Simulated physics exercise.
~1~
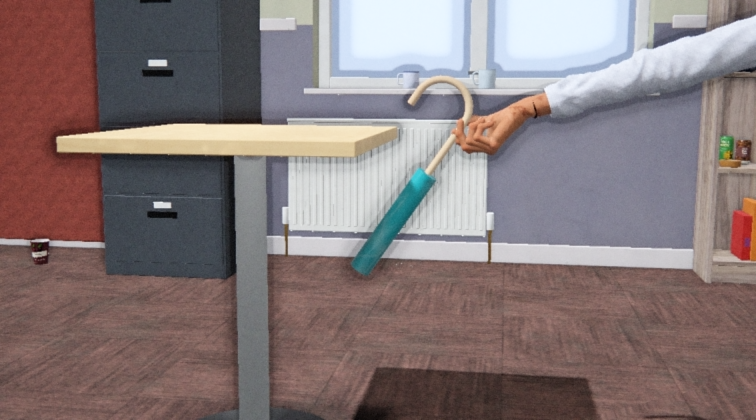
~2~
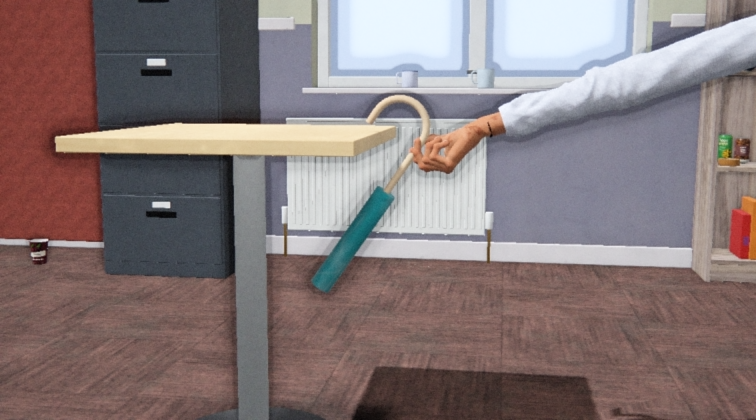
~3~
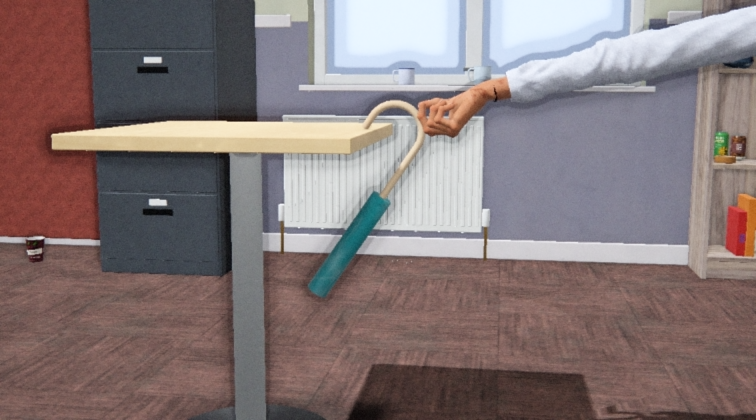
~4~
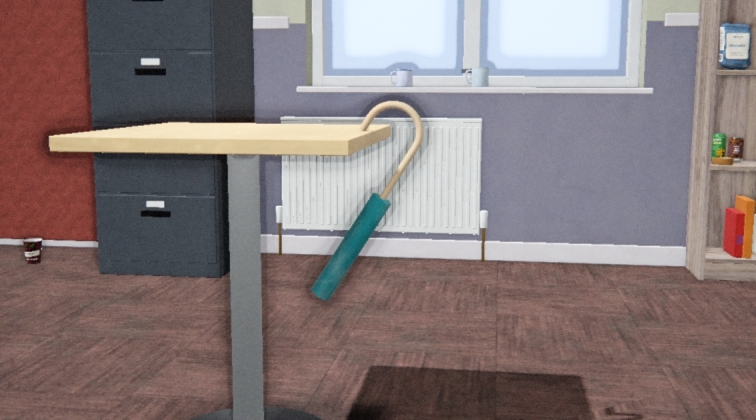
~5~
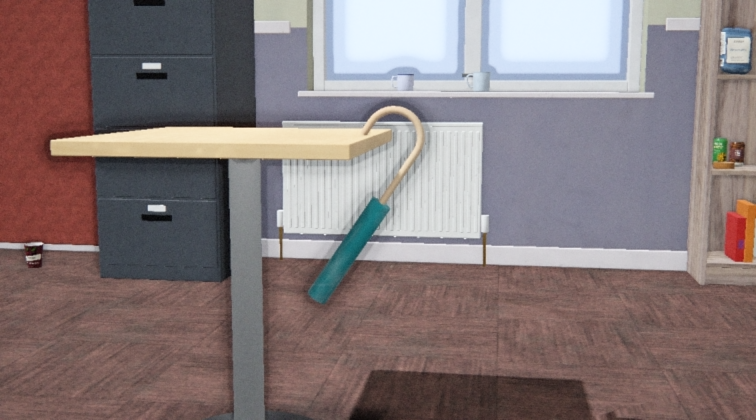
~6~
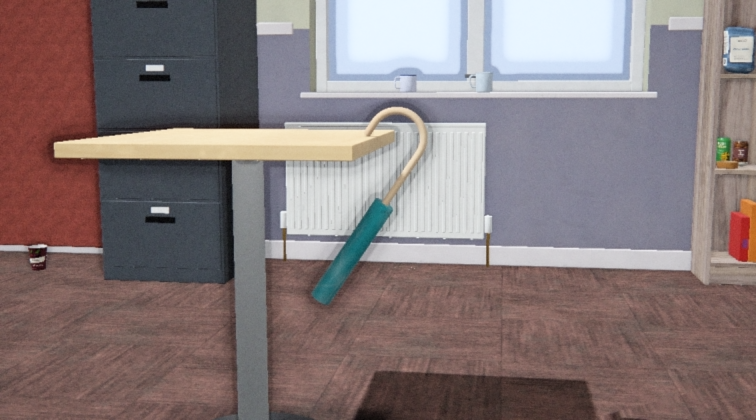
A turquoise umbrella with a curved handle, held by a hand reaching in from the right, moved left and slightly down to a table's edge. The hand let go and withdrew, and the umbrella stayed hanging there by its hook, tilted and still.
